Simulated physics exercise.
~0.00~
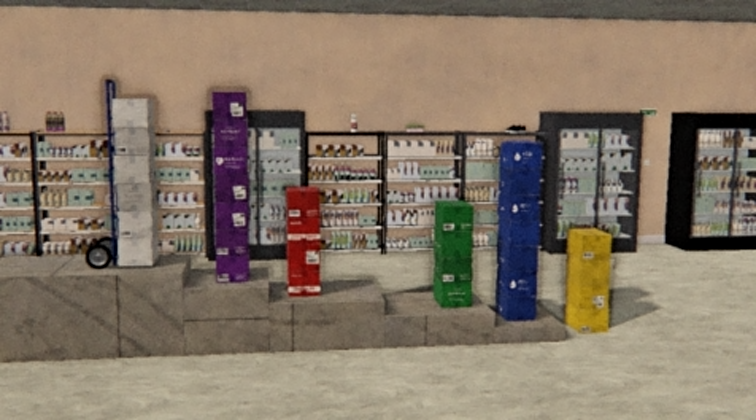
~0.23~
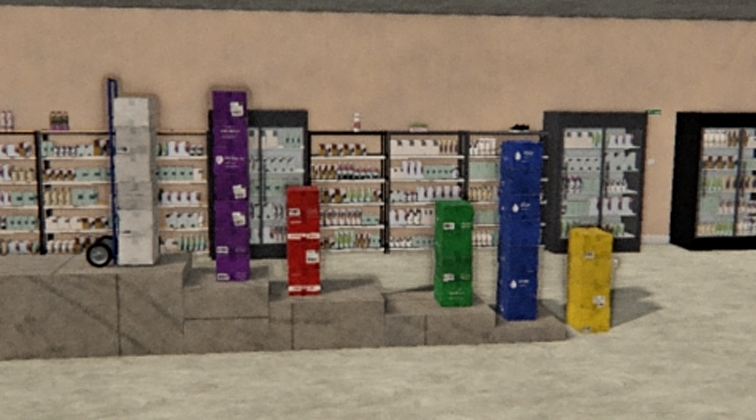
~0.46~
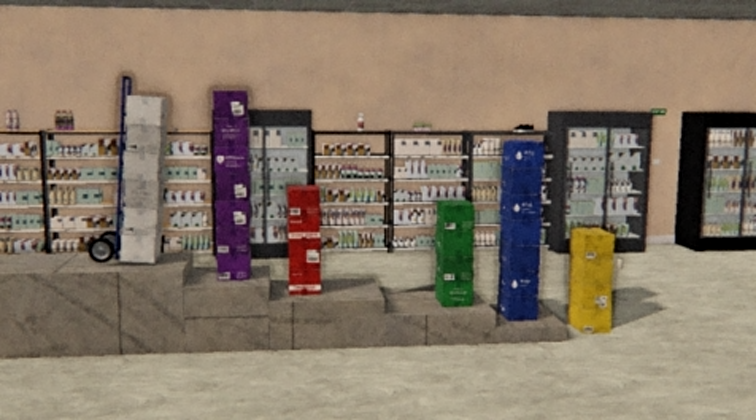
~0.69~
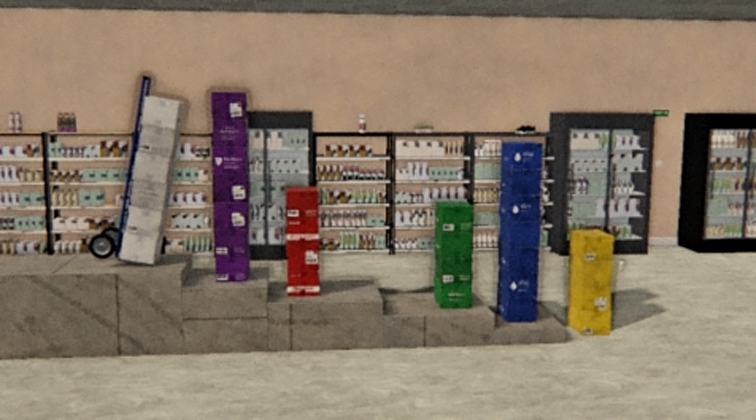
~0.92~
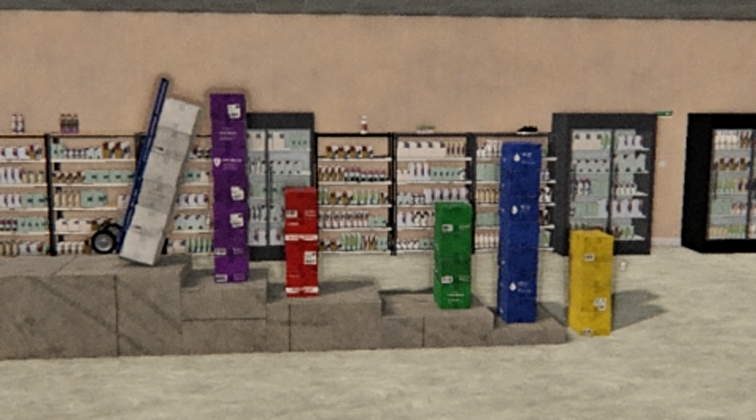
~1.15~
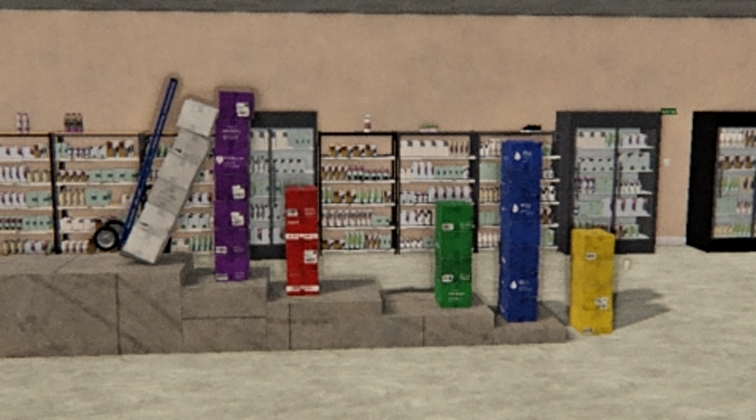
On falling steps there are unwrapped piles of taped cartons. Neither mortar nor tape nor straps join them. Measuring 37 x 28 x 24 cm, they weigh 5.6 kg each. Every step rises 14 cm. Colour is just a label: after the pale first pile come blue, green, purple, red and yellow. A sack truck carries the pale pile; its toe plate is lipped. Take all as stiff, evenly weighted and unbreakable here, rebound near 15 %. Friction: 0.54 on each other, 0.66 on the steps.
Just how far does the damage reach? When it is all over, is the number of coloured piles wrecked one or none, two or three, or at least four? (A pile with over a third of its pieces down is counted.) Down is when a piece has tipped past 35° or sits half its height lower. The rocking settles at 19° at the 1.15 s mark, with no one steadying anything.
The wreck count is two or three.
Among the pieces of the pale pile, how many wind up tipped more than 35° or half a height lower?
Exactly 6 pale pieces do.
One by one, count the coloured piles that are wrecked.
2.
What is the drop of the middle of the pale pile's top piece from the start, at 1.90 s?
About 30 cm.
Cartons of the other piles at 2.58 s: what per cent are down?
40 percent by then.
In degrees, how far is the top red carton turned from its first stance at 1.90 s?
Angle from initial pose, roughly 0 deg - estimate.
Around 1.90 s, 6 of the pale pile down; 3 of the 26 other cartons down; top purple carton tipped 36°, 18 cm lower; top red carton displaced 30 mm.
Around 2.58 s, 6 of the pale pile down; 11 of the 26 other cartons down; top purple carton on its side; top red carton tipped 44°, 16 cm lower.
Finally (3.8 s), 6 of the pale pile down; 11 of the 26 other cartons down; top red carton on its side; top purple carton on its side. Wrecked, purple and red. Seen by the last camera, middles, top red carton near (416, 259), top purple carton near (424, 290).
